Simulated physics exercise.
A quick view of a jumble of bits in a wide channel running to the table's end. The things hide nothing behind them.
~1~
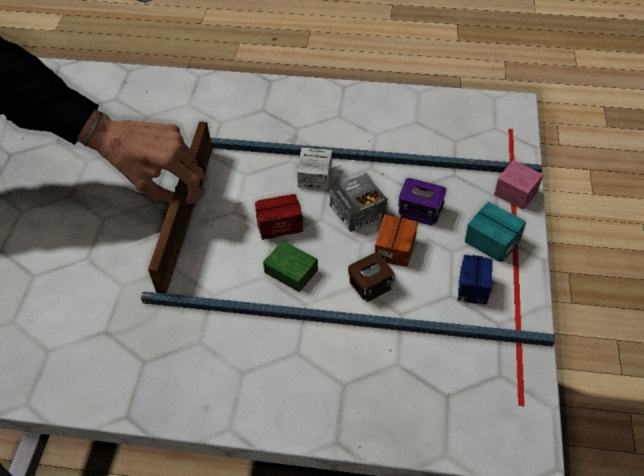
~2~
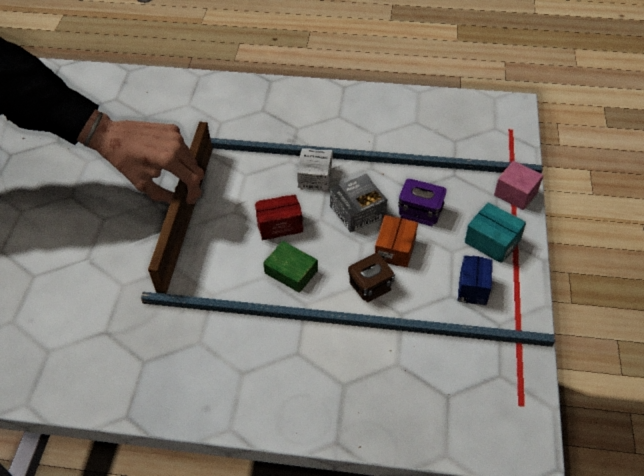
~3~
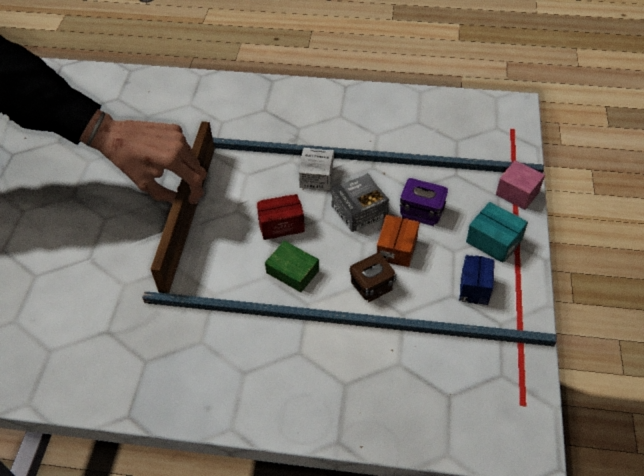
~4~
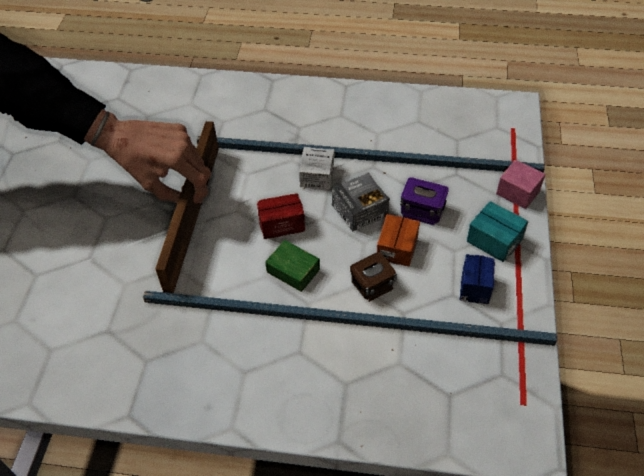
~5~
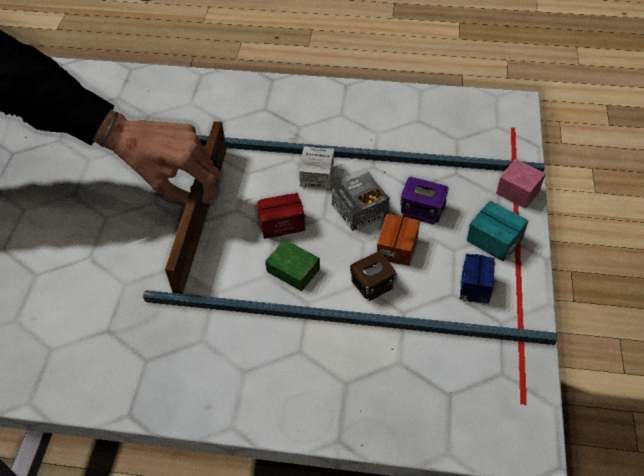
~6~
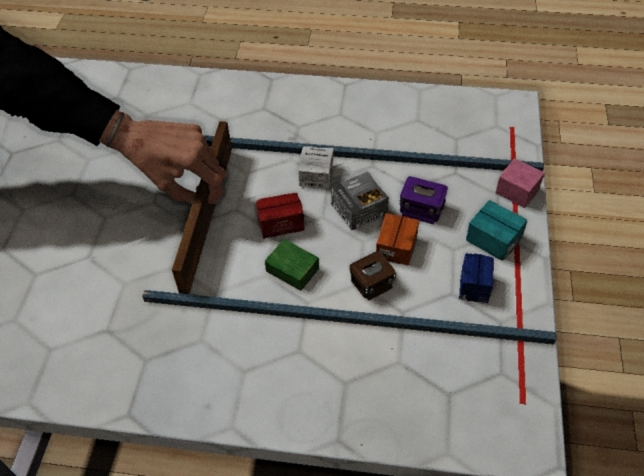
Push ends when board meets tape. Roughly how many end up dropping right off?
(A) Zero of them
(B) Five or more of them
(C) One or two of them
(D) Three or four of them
Answer: B.
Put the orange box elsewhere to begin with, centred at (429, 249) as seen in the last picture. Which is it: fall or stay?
From that start, the object then does not stay.
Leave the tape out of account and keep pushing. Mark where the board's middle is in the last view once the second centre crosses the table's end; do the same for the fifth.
At (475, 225) for the second, at (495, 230) for the fifth.
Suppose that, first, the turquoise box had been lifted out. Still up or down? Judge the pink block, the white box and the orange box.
So: The pink block goes down, the white box does not drop, the orange box goes down.
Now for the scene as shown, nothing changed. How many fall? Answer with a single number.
I count 5 in all.
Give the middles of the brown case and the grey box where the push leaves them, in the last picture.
Result: One at about (538, 312), the other at about (546, 219).
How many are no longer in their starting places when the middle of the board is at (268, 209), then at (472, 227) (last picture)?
Respectively 1 and 10.
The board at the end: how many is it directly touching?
It's touching 5 at the end.
Soon after, none off yet; pink block at rest near (520, 183); turquoise box at rest near (496, 230); blue box at rest near (477, 278).
Then, none off yet; pink block at rest near (520, 183); turquoise box moving near (502, 232); blue box at rest near (479, 278).
Further on, one off so far; pink block moved about its own width near (542, 179); turquoise box on its side near (575, 282); blue box moved about its own width near (532, 286).
At rest, the number that fall off is five or more; fallen, orange box, purple case, blue box, turquoise box and pink block.
